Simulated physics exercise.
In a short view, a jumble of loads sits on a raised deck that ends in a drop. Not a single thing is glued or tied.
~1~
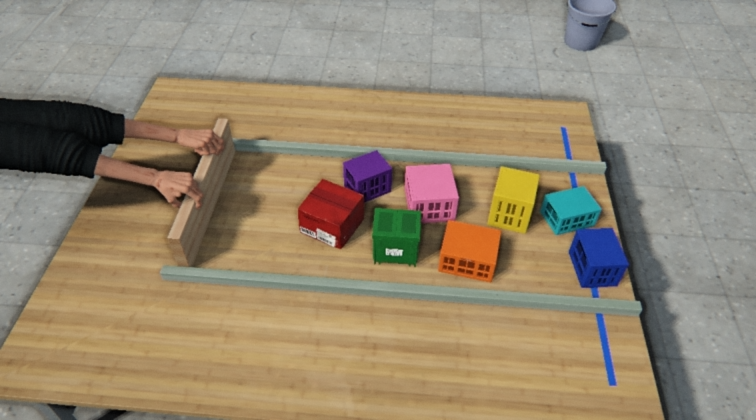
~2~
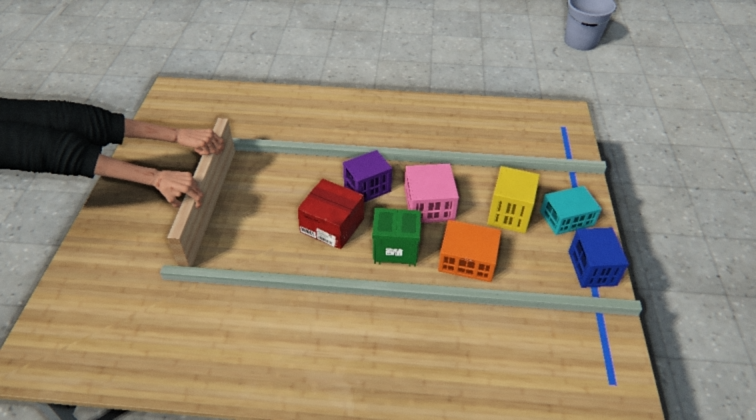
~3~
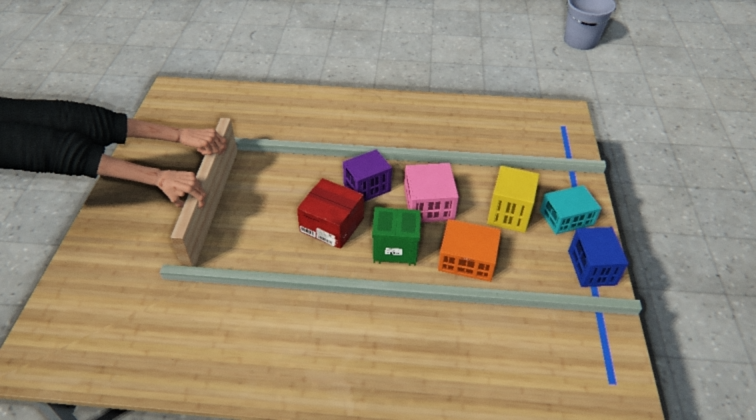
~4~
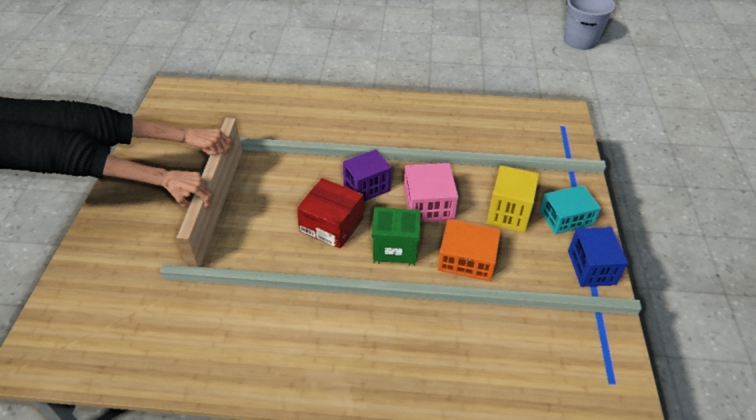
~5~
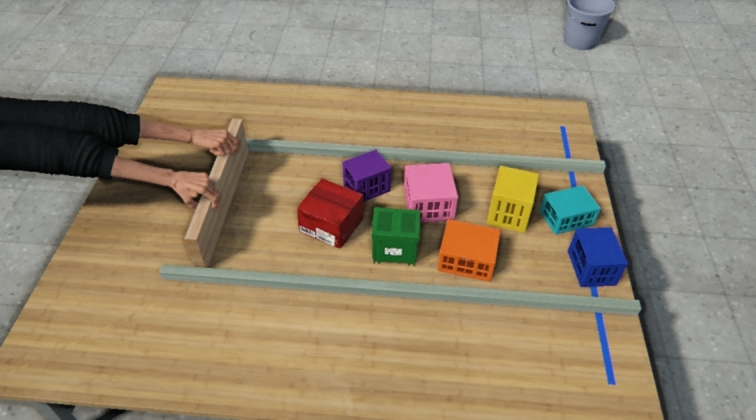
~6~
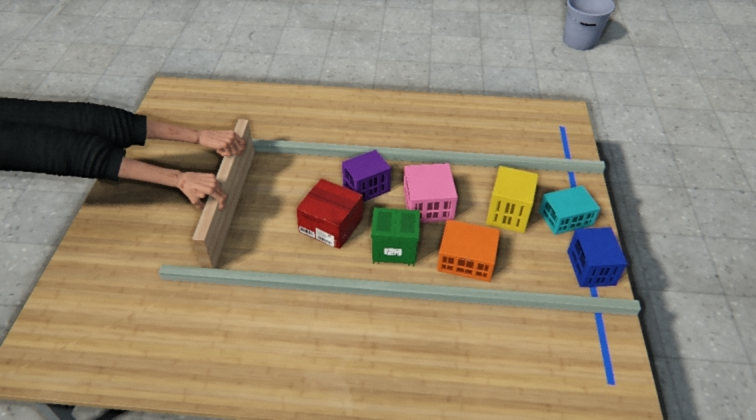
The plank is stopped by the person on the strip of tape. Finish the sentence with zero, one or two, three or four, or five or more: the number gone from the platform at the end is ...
The number gone from the platform at the end is five or more.
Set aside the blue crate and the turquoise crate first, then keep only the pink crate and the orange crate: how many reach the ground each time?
First 3, then 3.
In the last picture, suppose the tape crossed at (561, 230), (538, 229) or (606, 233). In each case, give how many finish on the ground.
It would be 5, 3 and 8.
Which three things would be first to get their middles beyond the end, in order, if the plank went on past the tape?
Earliest first: Turquoise crate, yellow crate, blue crate.
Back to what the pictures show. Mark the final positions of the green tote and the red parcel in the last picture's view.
Okay, so first (617, 271), and next (612, 226).
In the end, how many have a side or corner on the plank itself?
Count: 3.
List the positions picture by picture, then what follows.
In the first picture, blue crate (597, 258); turquoise crate (570, 211); yellow crate (513, 200); plank (206, 190); tape (584, 232).
In the second picture, turquoise crate (570, 210); purple crate (368, 177).
In the third picture, yellow crate (513, 199); red parcel (331, 213).
In the fourth picture, blue crate (596, 257); orange crate (469, 250).
In the fifth picture, turquoise crate (569, 210); pink crate (430, 193).
In the sixth picture, blue crate (596, 257); turquoise crate (569, 210); yellow crate (512, 200); plank (227, 191); tape (582, 232).
A little later, none off yet; blue crate at rest near (596, 257); turquoise crate at rest near (569, 210); yellow crate at rest near (512, 200).
Next, none off yet; blue crate at rest near (596, 257); turquoise crate shifted about its own width near (619, 219); yellow crate shifted about its own width near (579, 204).
When it is over, the number that fall off is five or more; down, pink crate, orange crate, yellow crate, turquoise crate and blue crate.
